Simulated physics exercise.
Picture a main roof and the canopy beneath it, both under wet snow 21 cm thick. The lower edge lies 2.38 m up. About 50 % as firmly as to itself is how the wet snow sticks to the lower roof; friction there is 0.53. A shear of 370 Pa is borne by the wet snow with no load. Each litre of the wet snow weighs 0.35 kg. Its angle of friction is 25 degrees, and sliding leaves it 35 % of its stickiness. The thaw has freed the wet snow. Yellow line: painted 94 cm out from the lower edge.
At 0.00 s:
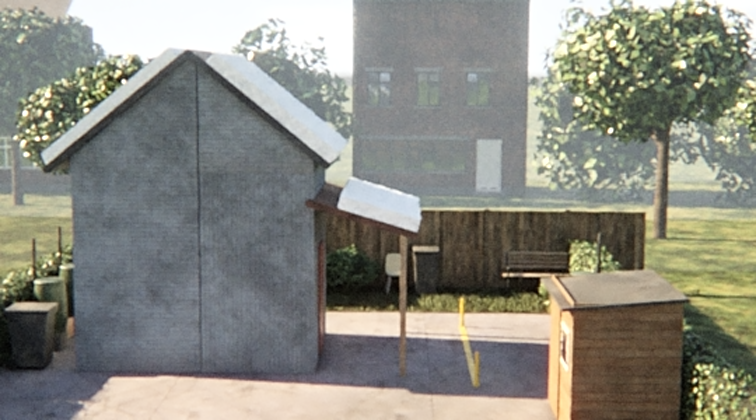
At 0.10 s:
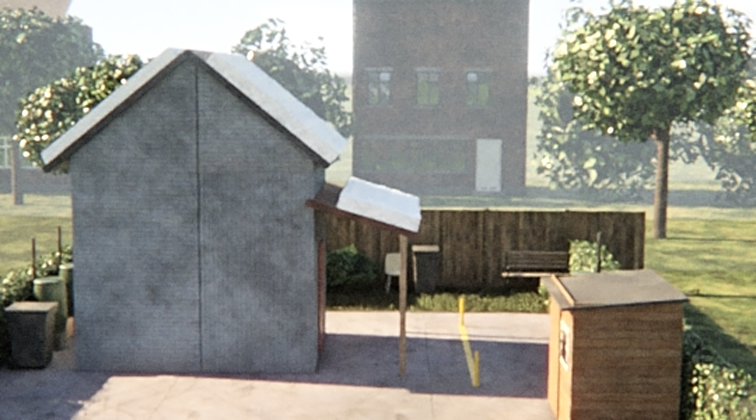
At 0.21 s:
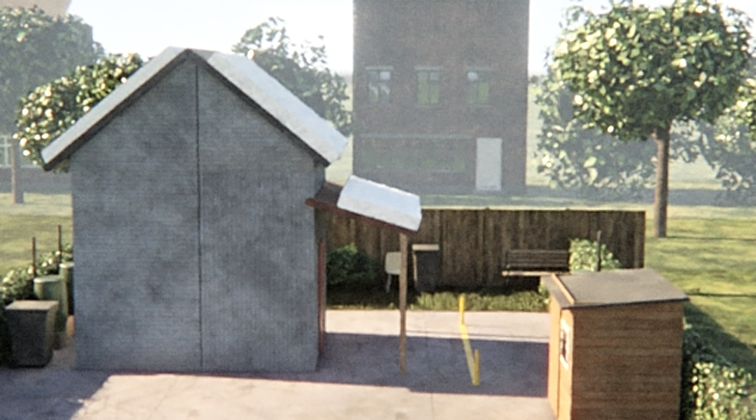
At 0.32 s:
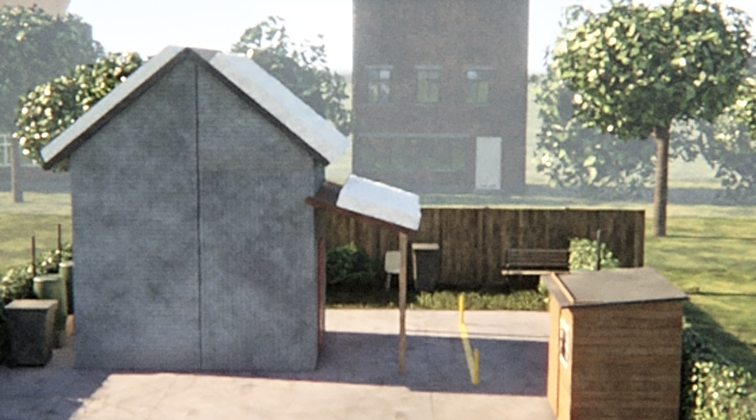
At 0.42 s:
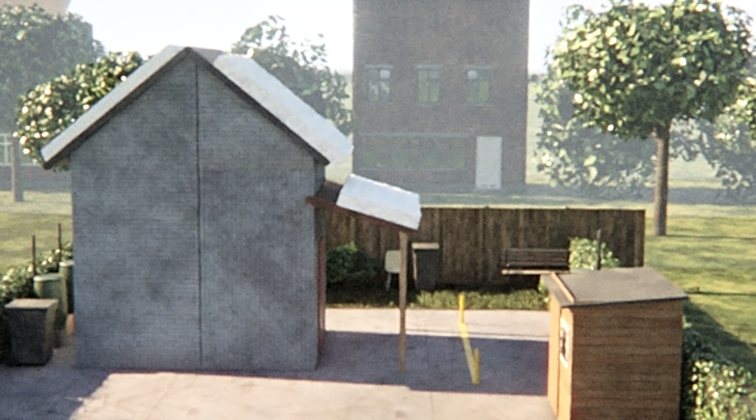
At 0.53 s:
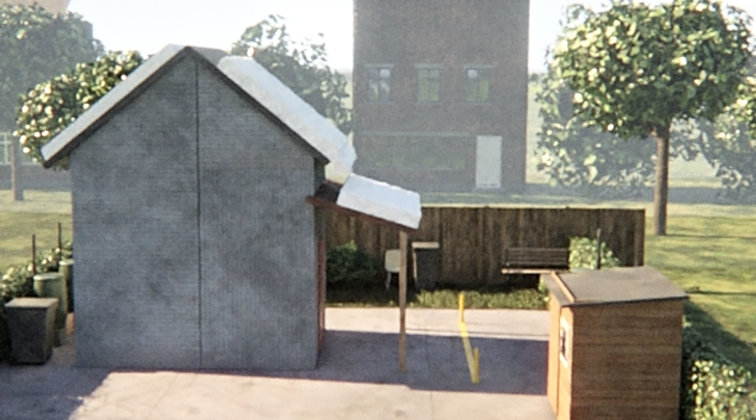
At the start, white snow covers the roof of a grey brick building and the small canopy on its right, with a yellow line on the paving nearby. The snow on the main roof's right slope slides slightly downward, baring a strip near the ridge, then cracks and bunches above the canopy.
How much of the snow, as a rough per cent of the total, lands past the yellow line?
The snow past the yellow line makes up roughly 23 percent of the total.
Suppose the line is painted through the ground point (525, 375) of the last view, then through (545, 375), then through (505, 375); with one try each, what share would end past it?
Respectively 5, 2 and 12 percent would end past it.
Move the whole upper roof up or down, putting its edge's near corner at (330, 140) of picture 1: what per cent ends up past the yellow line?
45 per cent or so.
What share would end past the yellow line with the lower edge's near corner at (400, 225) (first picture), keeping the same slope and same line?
Estimate: Approx. 30 %.
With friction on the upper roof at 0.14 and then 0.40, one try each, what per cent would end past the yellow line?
55 %, then 40 %.
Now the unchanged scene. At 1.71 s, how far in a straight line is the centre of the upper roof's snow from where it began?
2.0 m.
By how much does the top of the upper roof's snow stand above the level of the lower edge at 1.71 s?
1.3 m, roughly.
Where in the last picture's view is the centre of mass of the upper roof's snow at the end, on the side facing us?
The middle sits at about (436, 295).
By 1.07 s, none is below the lower edge and 0 % is past the line.
By 1.71 s, none is below the lower edge and 0 % is past the line.
By 2.36 s, 27 % is below the lower edge and 1 % is past the line.
By 3.00 s, 46 % is below the lower edge and 21 % is past the line.
By 4.20 s, at the end, 48 % is below the lower edge and 23 % is past the line.
